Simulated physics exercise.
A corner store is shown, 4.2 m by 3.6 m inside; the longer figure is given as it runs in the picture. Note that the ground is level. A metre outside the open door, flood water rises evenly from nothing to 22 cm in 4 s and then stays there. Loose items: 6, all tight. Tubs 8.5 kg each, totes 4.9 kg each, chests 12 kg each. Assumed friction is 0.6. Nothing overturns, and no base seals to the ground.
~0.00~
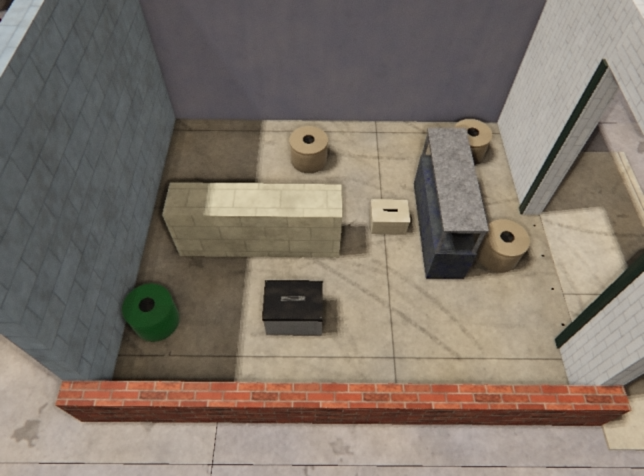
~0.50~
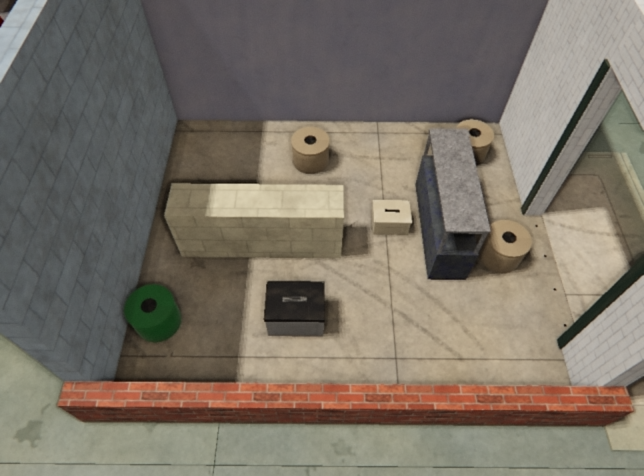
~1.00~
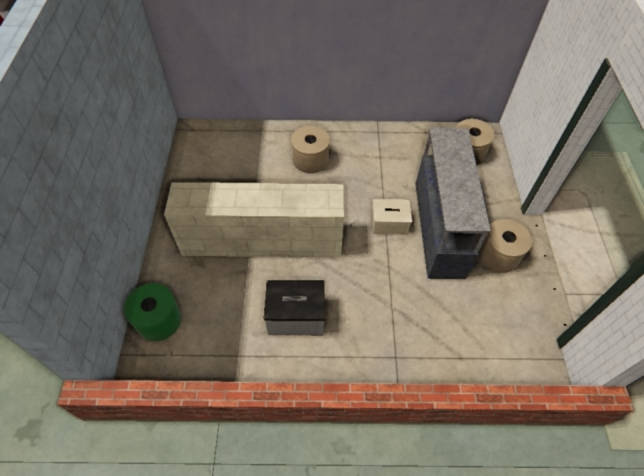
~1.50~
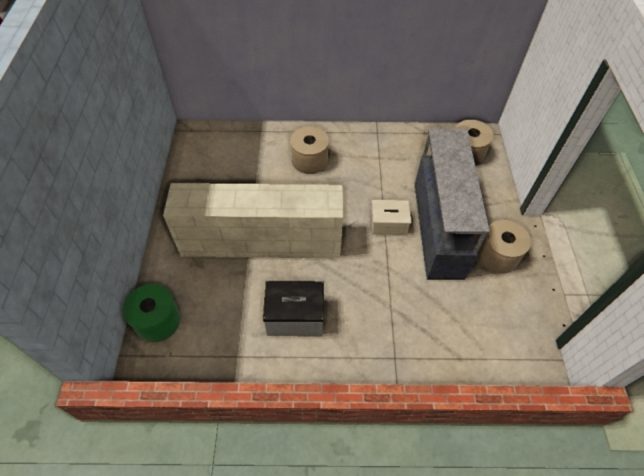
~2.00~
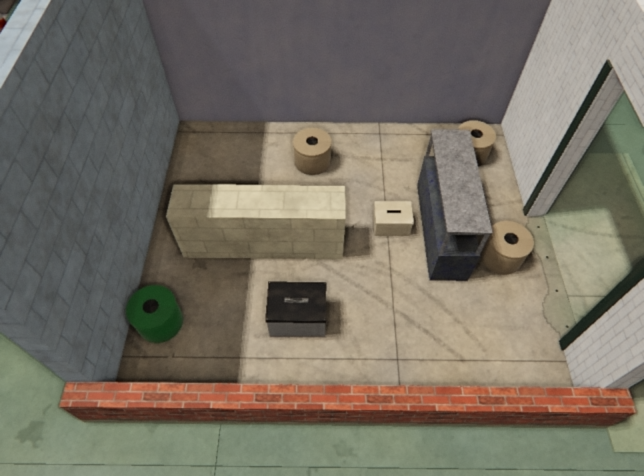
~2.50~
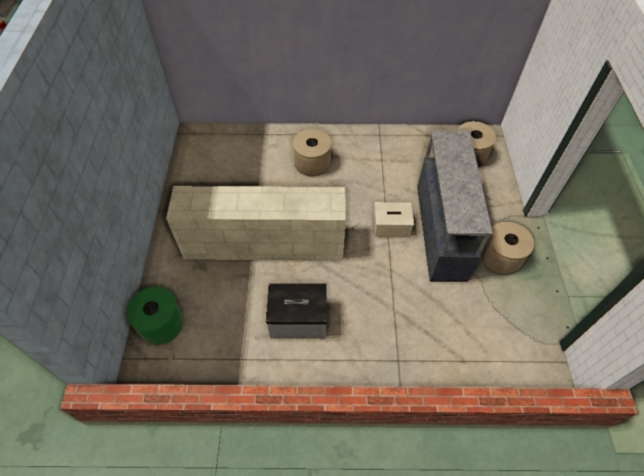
Greenish water spread across the ground outside a walled store, then crept in through the open doorway on the right, while the green tub, tan tubs, boxes and long blocks inside all stayed put.
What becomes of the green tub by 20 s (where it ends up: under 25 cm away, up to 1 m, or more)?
It is left a little way off.
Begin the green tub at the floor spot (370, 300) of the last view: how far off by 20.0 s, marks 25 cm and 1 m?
What happens is it creeps a short distance.
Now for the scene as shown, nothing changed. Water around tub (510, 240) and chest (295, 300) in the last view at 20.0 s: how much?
Roughly 17 and 22 cm.
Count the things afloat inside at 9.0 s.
At that instant the tally stands at 2.
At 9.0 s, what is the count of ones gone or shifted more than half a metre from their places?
Result: 4.
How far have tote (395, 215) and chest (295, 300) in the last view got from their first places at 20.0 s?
100 cm, 120 cm.
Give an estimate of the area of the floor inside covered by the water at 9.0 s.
That flooded area is roughly 13 m2.
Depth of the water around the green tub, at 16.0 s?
Roughly 20 cm at that moment.
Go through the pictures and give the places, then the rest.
The green tub at (147, 305) rests on the ground; 0.0 m2 under water; 0 of 6 have shifted, in the first frame.
The green tub at (149, 306), on the bottom; water covers 0.0 m2; 0 of 6 have shifted, in the second frame.
The green tub at (149, 305), on the bottom; water covers 0.0 m2; 0 of 6 have shifted, in the third frame.
The green tub at (148, 306), on the bottom; 0.0 m2 under water; 0 of 6 have shifted, in the fourth frame.
The green tub at (151, 306), on the bottom; water covers 0.0 m2; 0 of 6 have shifted, in the fifth frame.
The green tub at (151, 308) rests on the ground; water covers 0.6 m2; 0 of 6 have shifted, in the sixth frame.
After 4.0 s the green tub is near (151, 308), 0.0 m from its start, aground; 1 afloat.
After 9.0 s the green tub is near (154, 249), 0.6 m from its start, afloat; 2 afloat.
After 16.0 s the green tub is near (152, 245), 0.6 m from its start, afloat; 6 afloat.
After 20.0 s the green tub is near (151, 245), 0.6 m from its start, afloat; 6 afloat.
